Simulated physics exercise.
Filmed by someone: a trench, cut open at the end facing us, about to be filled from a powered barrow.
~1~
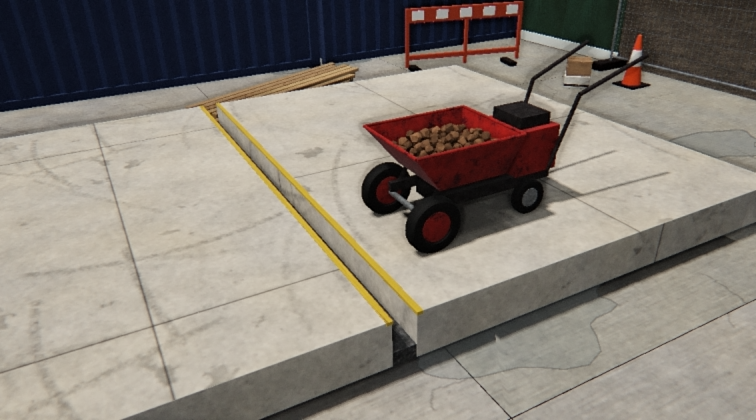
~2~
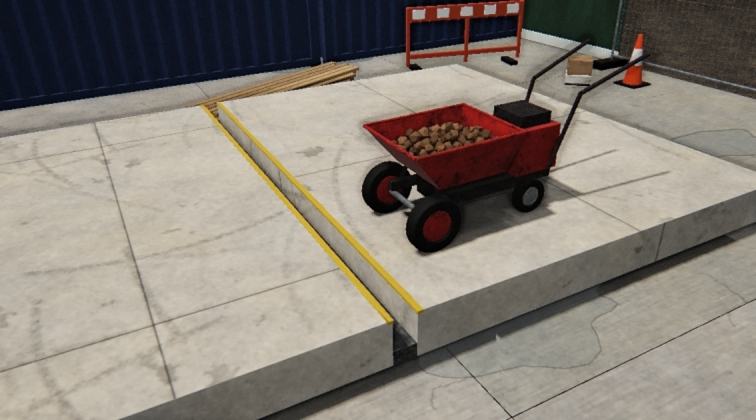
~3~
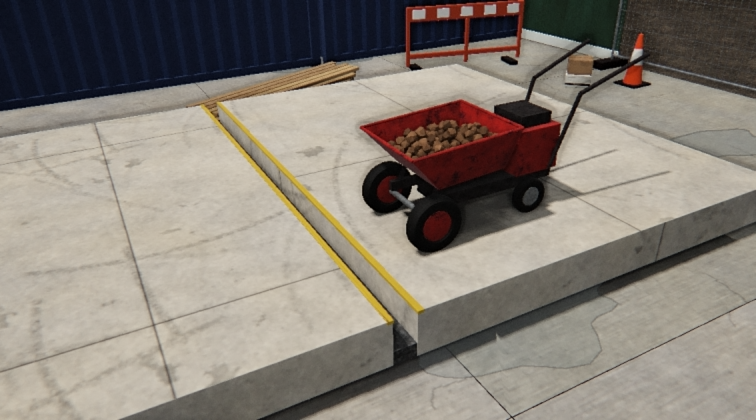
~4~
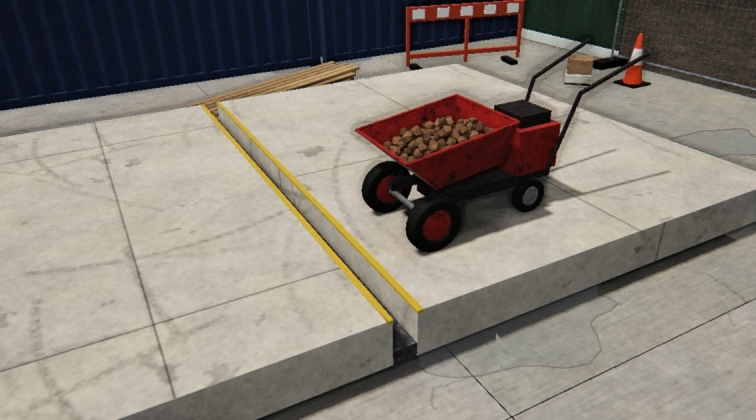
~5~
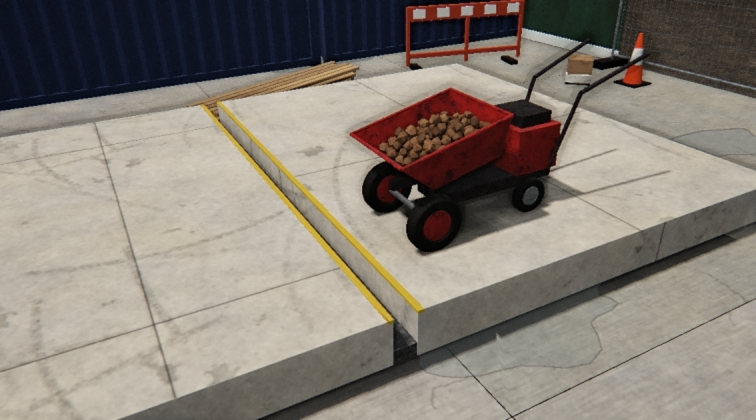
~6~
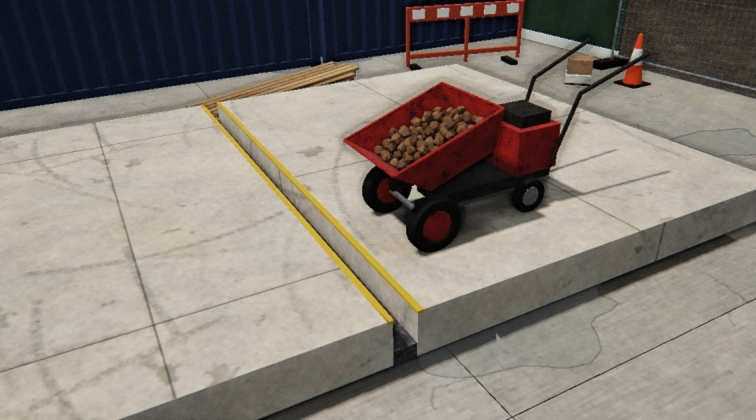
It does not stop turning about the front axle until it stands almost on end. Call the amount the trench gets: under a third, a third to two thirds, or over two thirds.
Amount in the trench: Under a third.
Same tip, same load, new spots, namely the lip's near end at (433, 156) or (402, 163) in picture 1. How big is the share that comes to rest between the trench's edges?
Position 1 near 50 %, position 2 near 0 %.
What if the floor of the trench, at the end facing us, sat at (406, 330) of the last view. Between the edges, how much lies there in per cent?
Near 20 %.
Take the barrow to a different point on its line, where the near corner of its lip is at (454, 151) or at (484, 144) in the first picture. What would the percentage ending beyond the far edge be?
The first position yields around 20 per cent; the second yields around 0 per cent.
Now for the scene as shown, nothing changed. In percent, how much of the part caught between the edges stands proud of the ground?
I'd put it near 5 per cent.
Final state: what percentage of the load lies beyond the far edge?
I'd put it at some 75 per cent of the load.
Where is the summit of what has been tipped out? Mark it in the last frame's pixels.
About (311, 239).
Soon, skip tipped steeply; all in the skip.
A while on, skip tipped right over; most in the skip; a stray few in or heaped over the trench; about a quarter beyond it; a stray few falling.
Towards the end, skip tipped right over; a small part in the skip; a small part in or heaped over the trench; most beyond it.
Finally, skip tipped right over; a stray few in the skip; about a quarter in or heaped over the trench; most beyond it.
